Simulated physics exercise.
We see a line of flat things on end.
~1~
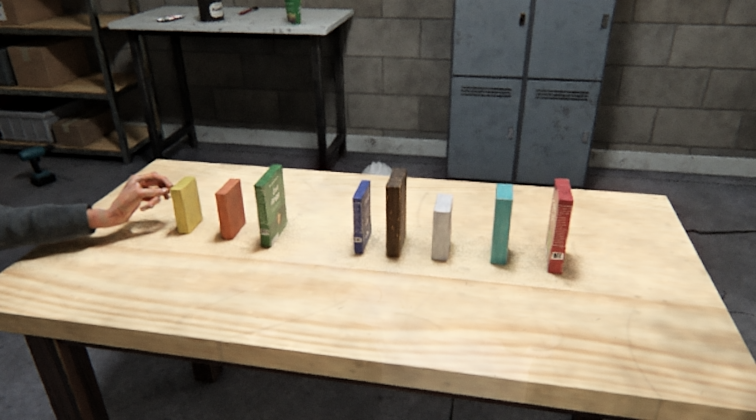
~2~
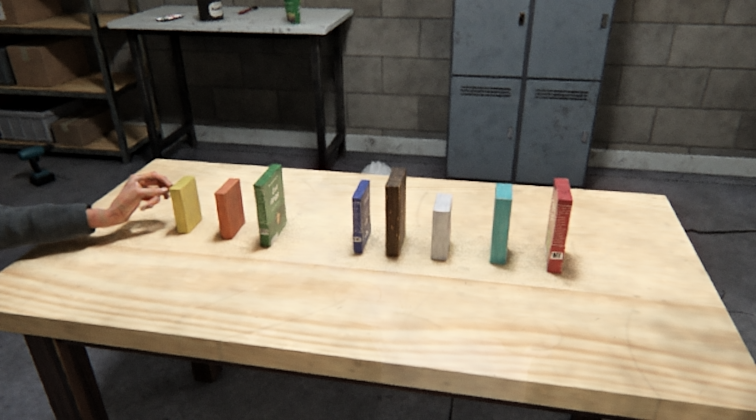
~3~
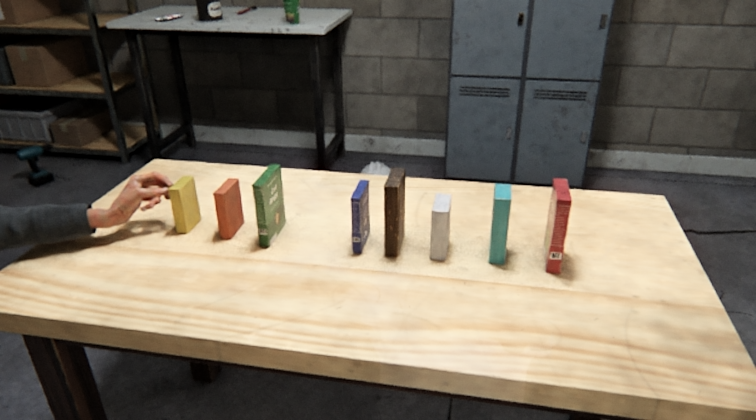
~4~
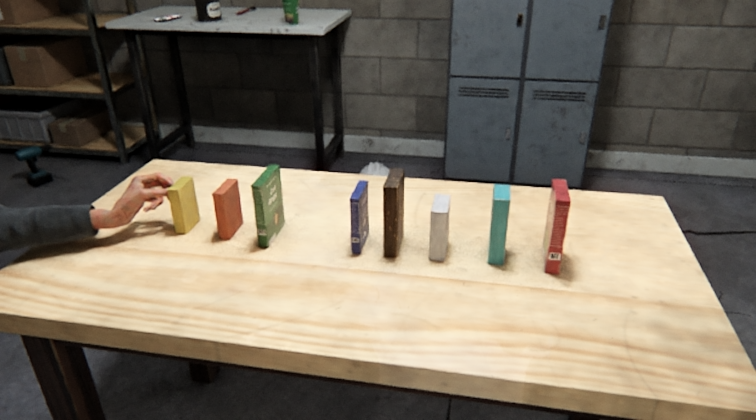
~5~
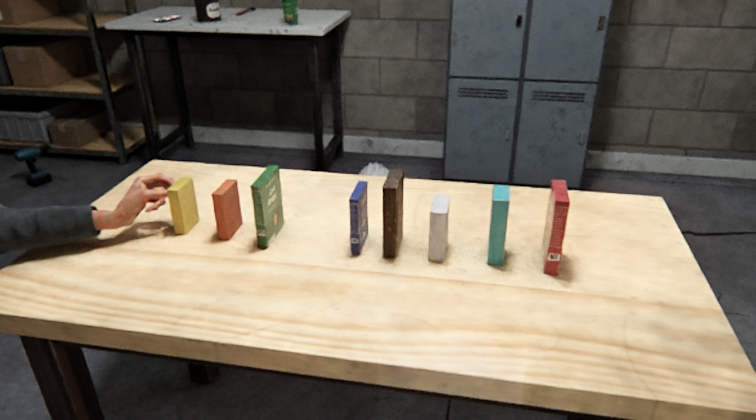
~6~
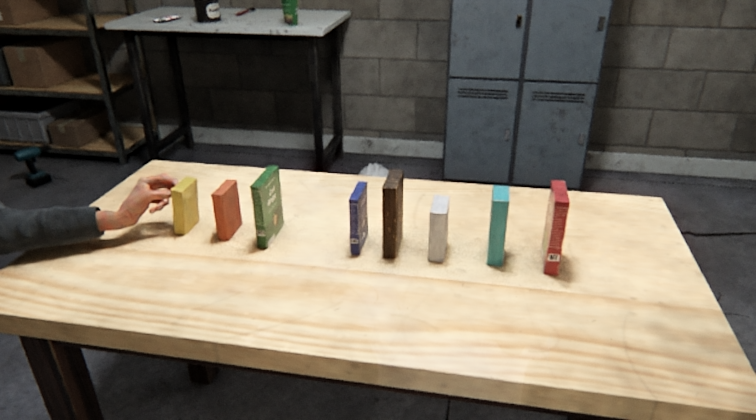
On a wooden table in a workshop with lockers behind, a hand from the left rests its fingers against a yellow block at the end of a spaced row of upright, book-like objects, and almost nothing moves.
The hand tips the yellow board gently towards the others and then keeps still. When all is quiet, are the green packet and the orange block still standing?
The green packet topples; the orange block topples.
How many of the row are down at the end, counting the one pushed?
In all, 3.
Then, 0.50 s later than the last frame, yellow board 88° over; orange block tilted by 43° near (247, 214); green packet tilted by 6° near (272, 206).
Then, 0.70 s later than the last frame, yellow board 90° over; green packet on its side near (311, 232); orange block on its side near (251, 225).
When it is over, lying over on the table, green packet and orange block; the other 4 as before. End places, in pixels of the last picture, green packet near (322, 236), orange block near (253, 229).
